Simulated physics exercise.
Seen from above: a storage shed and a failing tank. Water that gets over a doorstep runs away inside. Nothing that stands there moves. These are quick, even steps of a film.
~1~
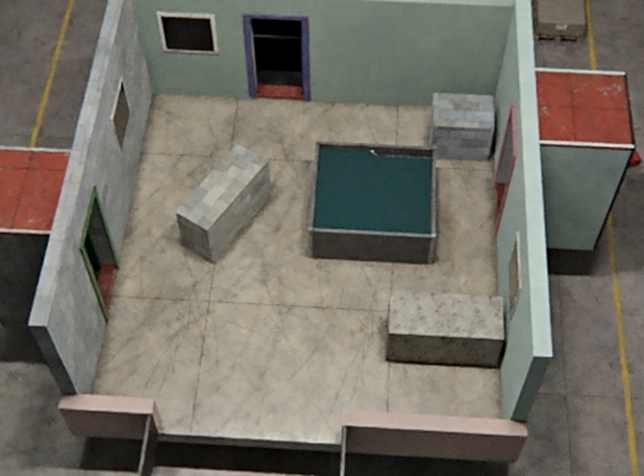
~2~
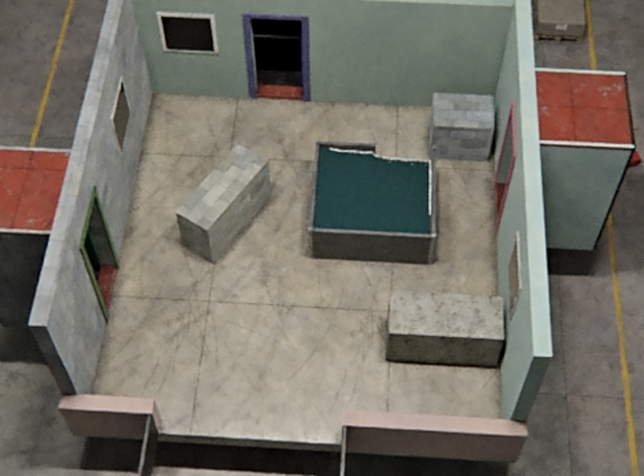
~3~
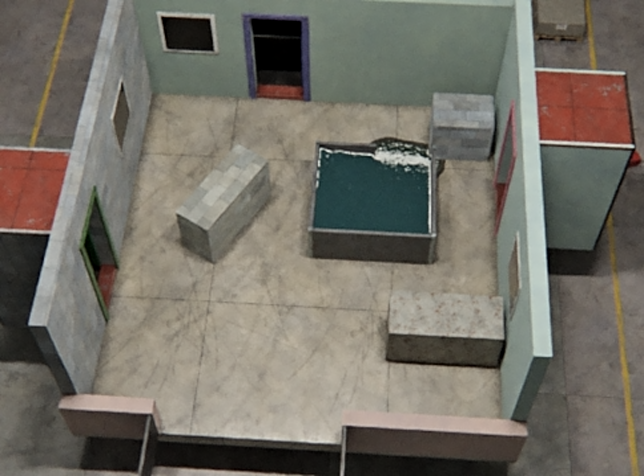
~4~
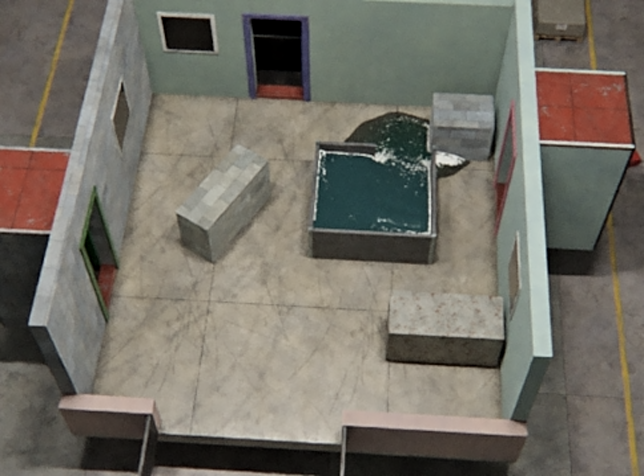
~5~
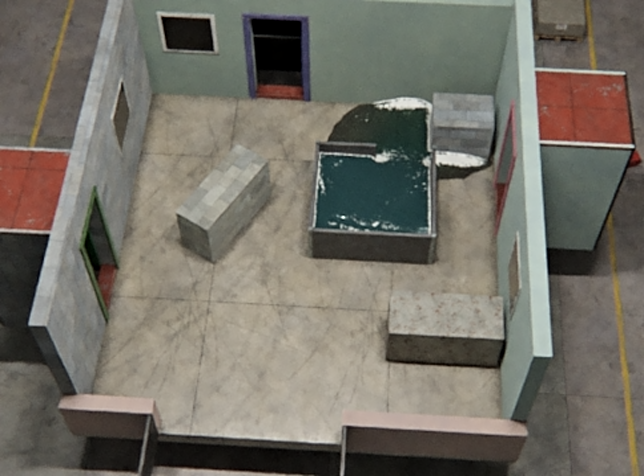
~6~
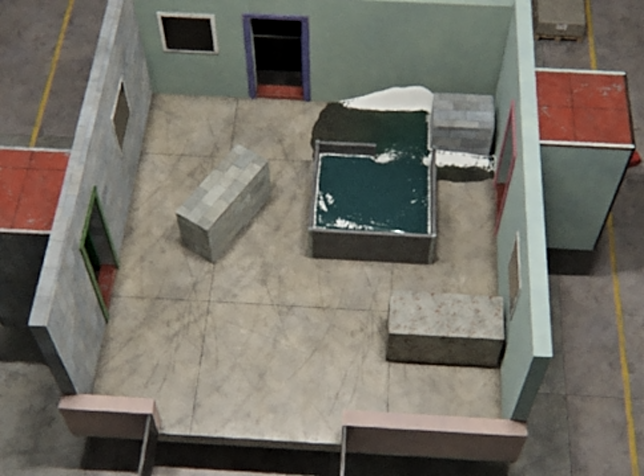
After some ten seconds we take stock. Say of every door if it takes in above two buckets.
One by one: The green door admits no more than that; the blue door admits no more than that; the pink door admits no more than that.
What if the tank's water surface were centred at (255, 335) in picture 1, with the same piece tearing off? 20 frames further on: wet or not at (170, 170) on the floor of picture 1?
There: No water.
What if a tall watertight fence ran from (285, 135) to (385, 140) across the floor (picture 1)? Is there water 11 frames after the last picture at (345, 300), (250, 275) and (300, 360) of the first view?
In that order: Free of water, dry, clear.
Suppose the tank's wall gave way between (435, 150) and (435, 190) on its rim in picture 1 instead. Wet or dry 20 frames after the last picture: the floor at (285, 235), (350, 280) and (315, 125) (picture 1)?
As listed: No water, under water, flooded.
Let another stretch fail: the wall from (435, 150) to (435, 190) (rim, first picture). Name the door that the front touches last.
That is the one in green.
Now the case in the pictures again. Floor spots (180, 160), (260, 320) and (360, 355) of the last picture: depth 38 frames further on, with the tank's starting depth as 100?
In that order: 20, 2 and 0 per cent.
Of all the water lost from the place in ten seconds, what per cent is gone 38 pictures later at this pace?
I make it 0 per cent.
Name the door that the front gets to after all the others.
Last comes the one in green.
A moment on, water covers 15 % of the floor; the green door not reached, the blue door wet at the sill, nothing in, the pink door wet at the sill, nothing in.
Next, water covers 30 % of the floor; the green door not reached, the blue door wet at the sill, nothing in, the pink door wet at the sill, nothing in.
Then, water covers 45 % of the floor; the green door not reached, the blue door wet at the sill, nothing in, the pink door wet at the sill, nothing in.
Later, water covers 80 % of the floor; the green door wet at the sill, nothing in, the blue door wet at the sill, nothing in, the pink door wet at the sill, nothing in.
In the end, water covers 90 % of the floor; the green door wet at the sill, nothing in, the blue door wet at the sill, nothing in, the pink door wet at the sill, nothing in.
